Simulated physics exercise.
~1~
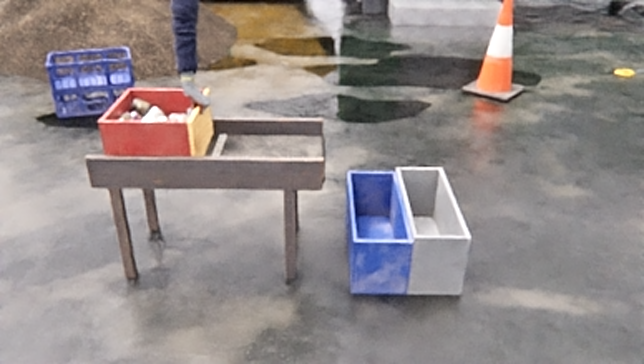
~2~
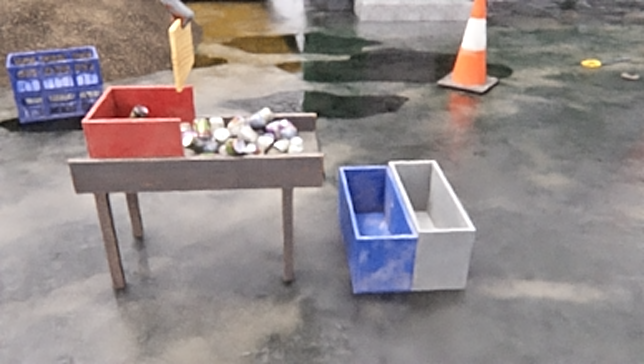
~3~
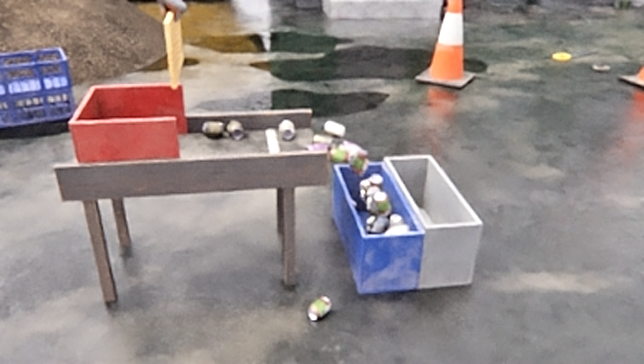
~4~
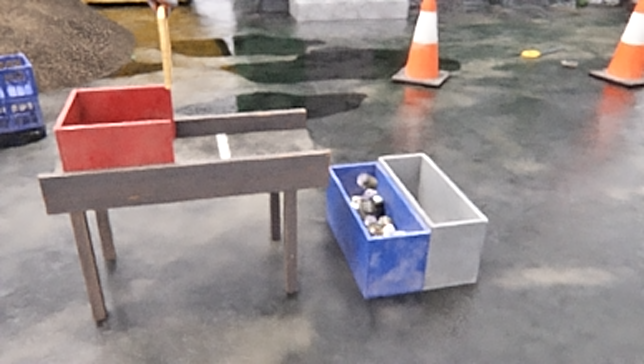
On wet, dark ground, a red pen full of small cans sits at the left of a raised, table-like belt, with an empty blue bin and a grey bin standing beyond its right end. A yellowish gate at the pen's open side is lifted upright, and the cans spill out in a heap along the belt. They travel right and tumble off the end, dropping into the blue bin, while one lands on the ground short of it. Finally the pen and belt are empty, cans lie in the blue bin, and the grey bin holds none.
